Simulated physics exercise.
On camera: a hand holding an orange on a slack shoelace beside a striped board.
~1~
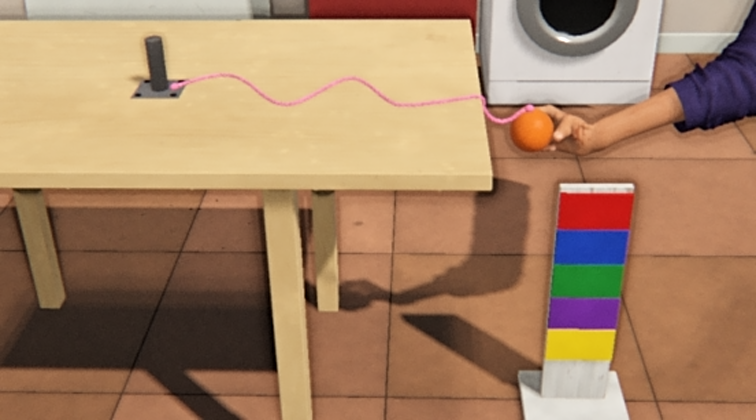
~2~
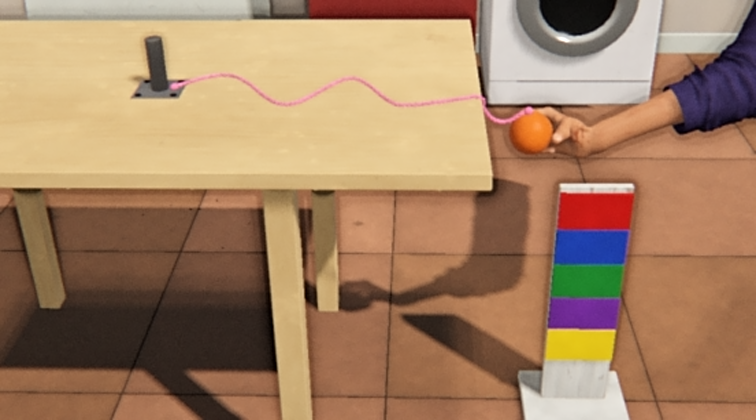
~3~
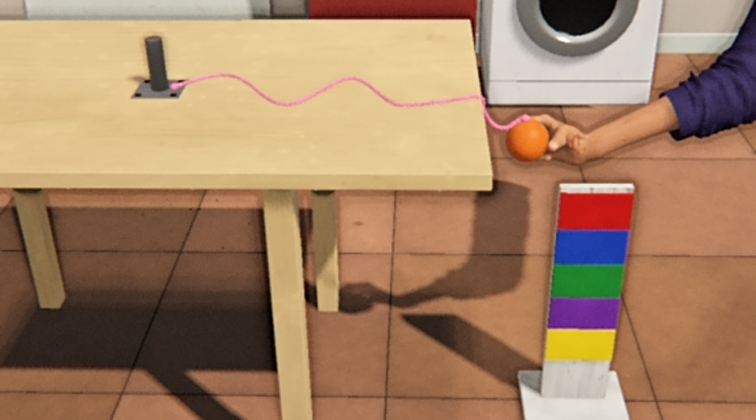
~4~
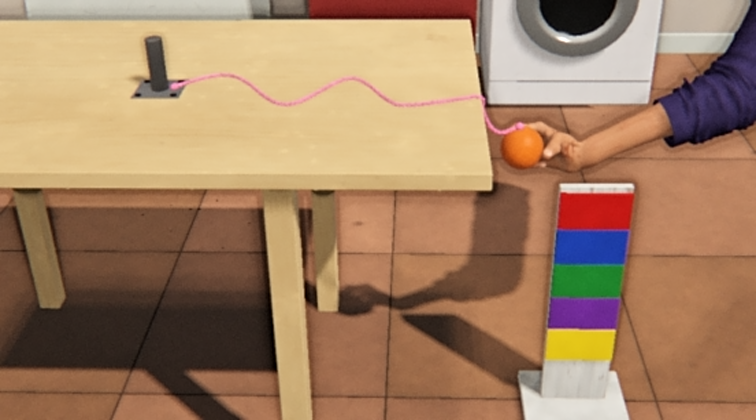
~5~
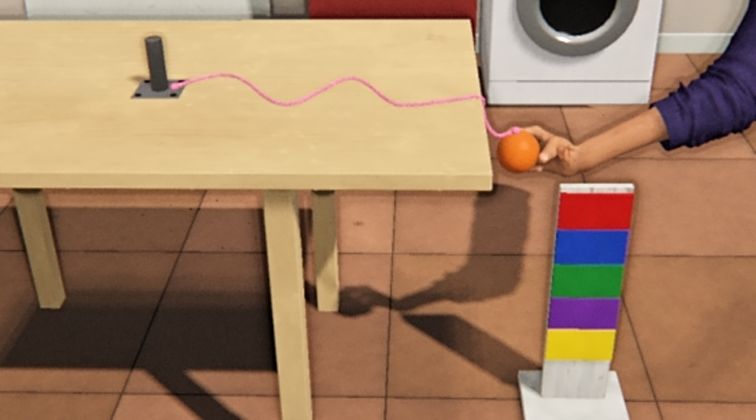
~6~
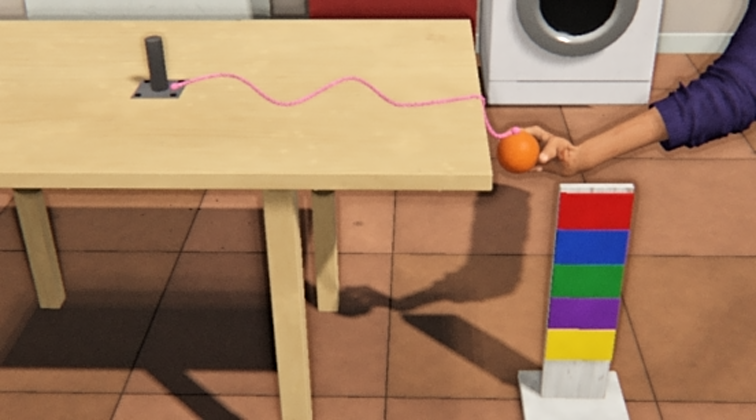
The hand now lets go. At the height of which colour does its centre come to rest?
At green.
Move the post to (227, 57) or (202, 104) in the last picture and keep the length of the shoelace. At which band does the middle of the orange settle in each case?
One after the other, purple; purple.
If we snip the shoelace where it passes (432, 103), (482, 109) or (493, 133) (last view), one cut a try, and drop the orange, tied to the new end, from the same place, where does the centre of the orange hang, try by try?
The places are (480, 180), (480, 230) and (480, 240).
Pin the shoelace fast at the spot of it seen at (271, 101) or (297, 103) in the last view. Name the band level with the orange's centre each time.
One after the other, blue; blue.
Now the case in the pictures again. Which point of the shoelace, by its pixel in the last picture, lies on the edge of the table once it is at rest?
It lies at about (378, 93).
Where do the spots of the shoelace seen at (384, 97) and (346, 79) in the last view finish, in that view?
Near (482, 111) and (426, 93).
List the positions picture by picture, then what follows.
Orange (531, 130); red (595, 213); blue (591, 249); green (587, 282); purple (584, 315); yellow (580, 346), in the first picture.
Orange (531, 133); shoelace through (211, 77) (263, 95) (324, 89) (378, 93) (456, 100), in the second picture.
Orange (527, 140), in the third picture.
Orange (522, 148); shoelace through (211, 77) (263, 95) (324, 89) (378, 93) (456, 100), in the fourth picture.
Orange (518, 152), in the fifth picture.
Orange (518, 152); shoelace through (211, 77) (263, 95) (324, 89) (378, 93) (456, 100), in the sixth picture.
Soon after, orange near (466, 259); level with blue.
Then, orange near (490, 277); level with green.
At rest, orange near (480, 278); level with green. Its centre hangs level with the green band.
